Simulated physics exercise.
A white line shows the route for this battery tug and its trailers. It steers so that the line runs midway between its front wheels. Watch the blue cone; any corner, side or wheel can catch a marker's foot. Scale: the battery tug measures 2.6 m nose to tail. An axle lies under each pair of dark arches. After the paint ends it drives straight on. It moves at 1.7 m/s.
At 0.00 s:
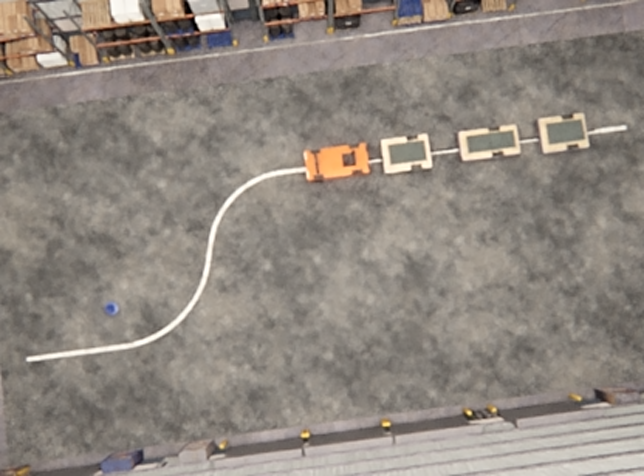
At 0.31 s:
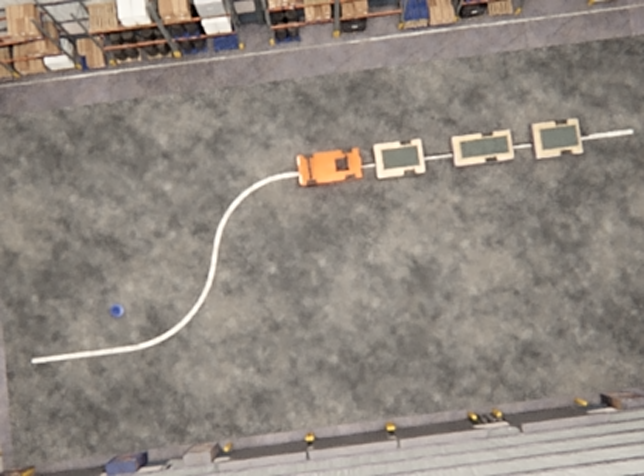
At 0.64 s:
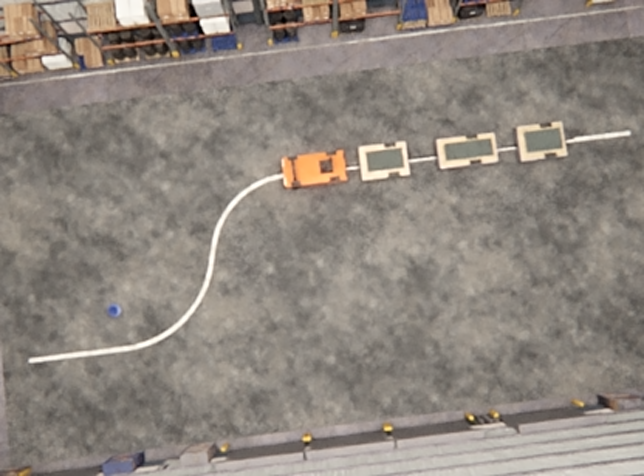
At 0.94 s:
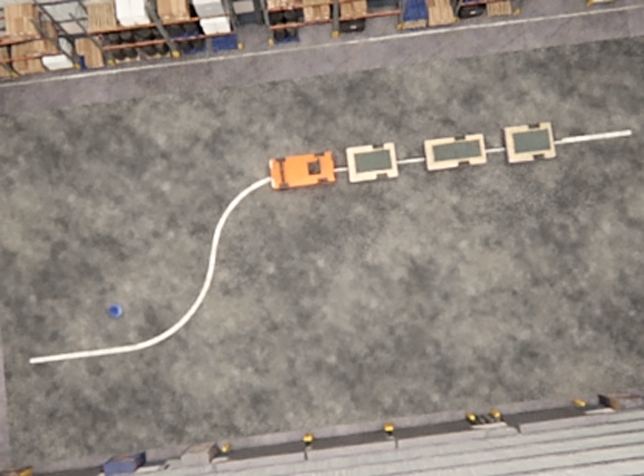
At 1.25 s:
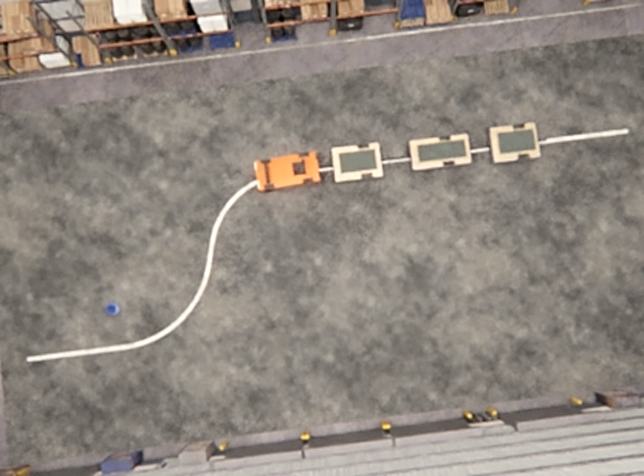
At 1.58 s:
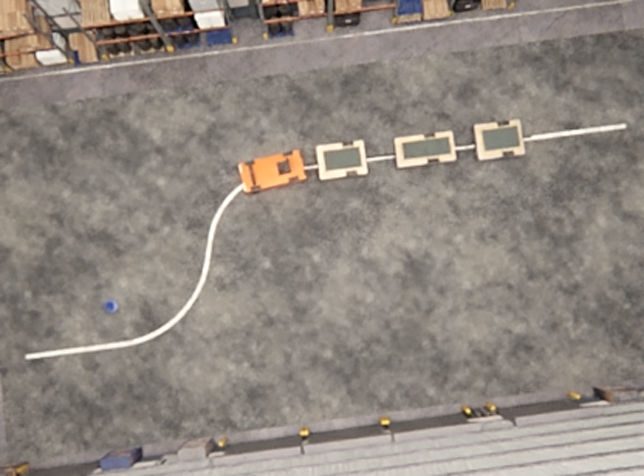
An orange tug pulls three pale, dark-topped trailers in a line across the upper part of a mottled grey floor, seen from high above. A white line curves down from the tug to the lower left, near a small blue marker, with loaded racks along the top and pale ridged panels at the bottom right. The train rolls slowly left along the line while the view shifts very slightly.
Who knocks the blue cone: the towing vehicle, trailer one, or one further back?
The blame goes to one further back.
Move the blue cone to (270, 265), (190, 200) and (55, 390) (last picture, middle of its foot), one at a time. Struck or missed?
First clear, second clear, third clear.
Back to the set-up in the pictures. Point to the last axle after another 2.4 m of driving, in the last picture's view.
Near (452, 145).
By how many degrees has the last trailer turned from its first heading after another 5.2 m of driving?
About 0°.
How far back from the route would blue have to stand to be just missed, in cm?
About: Blue 25.
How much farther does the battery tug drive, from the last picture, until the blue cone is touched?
After some 18.5 m.
By 6.5 s, the last axle is at (329, 166) of the last picture, 20 cm off the line.
By 12.5 s, the last axle is at (145, 308) of the last picture, 105 cm off the line; the third trailer has hit blue.
By 16.3 s, the last axle is out of the picture, 20 cm off the line; 1 of 1 struck in all.
